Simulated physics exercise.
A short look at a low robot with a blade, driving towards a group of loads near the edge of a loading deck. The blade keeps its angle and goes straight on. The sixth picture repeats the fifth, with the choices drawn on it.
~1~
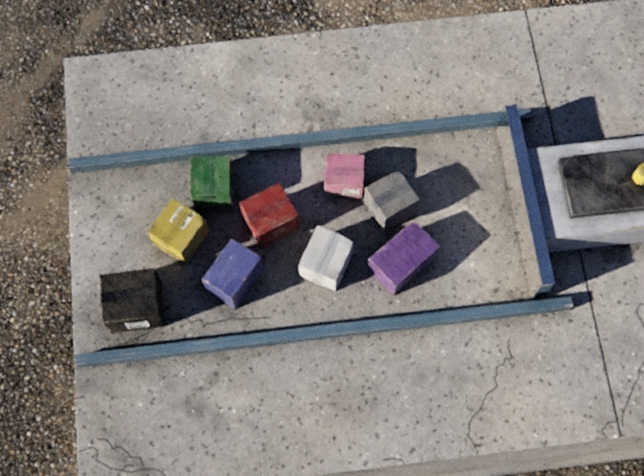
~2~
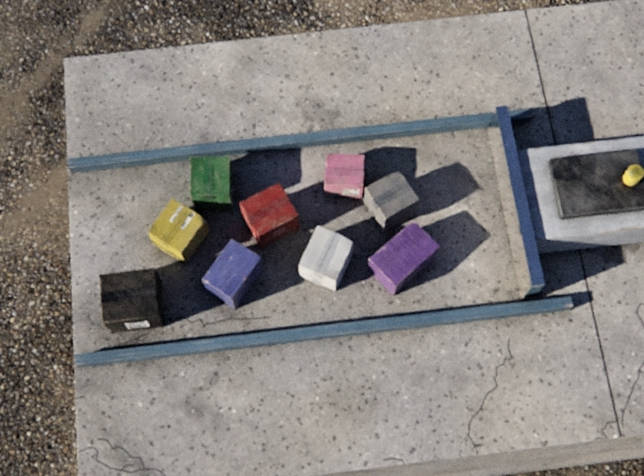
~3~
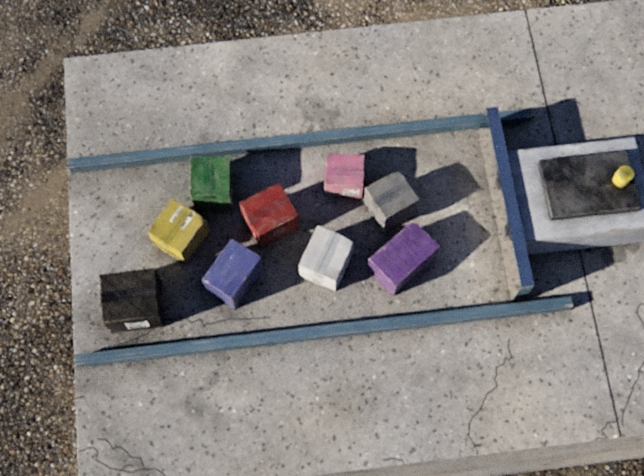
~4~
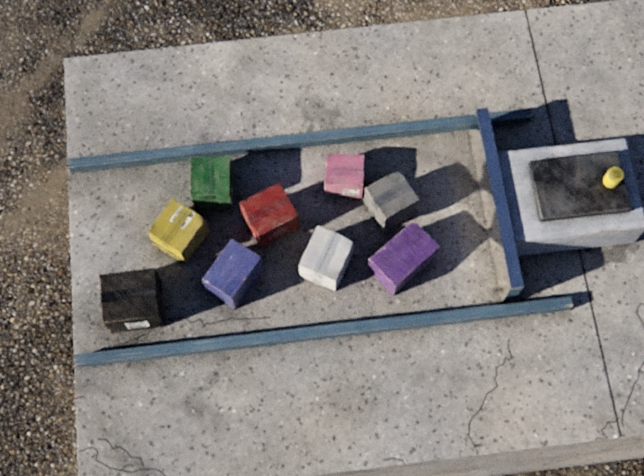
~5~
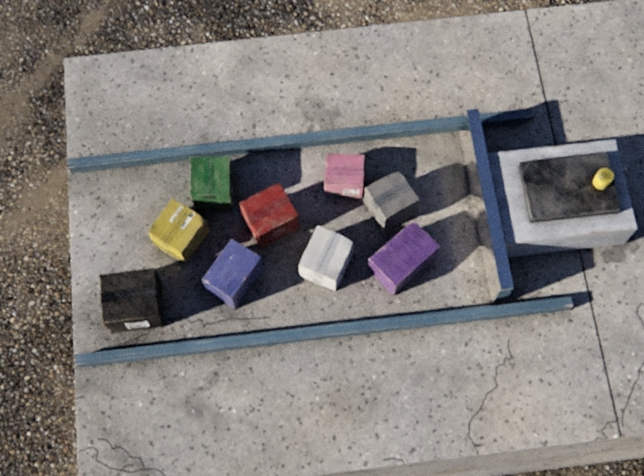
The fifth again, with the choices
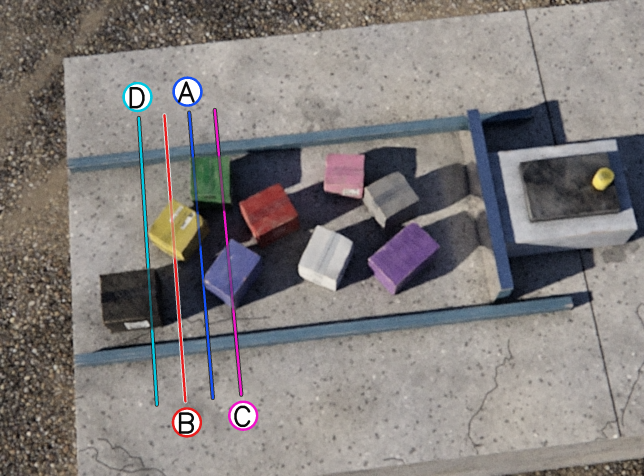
Low robot with a blue blade creeping left between two rails towards scattered coloured blocks, which stay still on a concrete deck.
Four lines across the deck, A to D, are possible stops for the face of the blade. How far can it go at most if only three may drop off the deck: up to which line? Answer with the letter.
D.
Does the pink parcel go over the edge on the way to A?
No.
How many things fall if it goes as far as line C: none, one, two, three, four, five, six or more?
In all, none.
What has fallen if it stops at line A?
It is the black box.
On the marked copy, A at (200, 248); B at (174, 251); C at (227, 245); D at (147, 254).
Taking D. A third of the way, robot (439, 202); purple crate (338, 284); pink parcel (331, 173).
Two thirds of the way, robot (316, 215); black box (98, 308); yellow parcel (128, 225).
When it is over, robot (220, 226); black box over the edge; blue crate over the edge; three fallen.
As for the rest, A is within the limit but short; B is within the limit but short; C is within the limit but short.
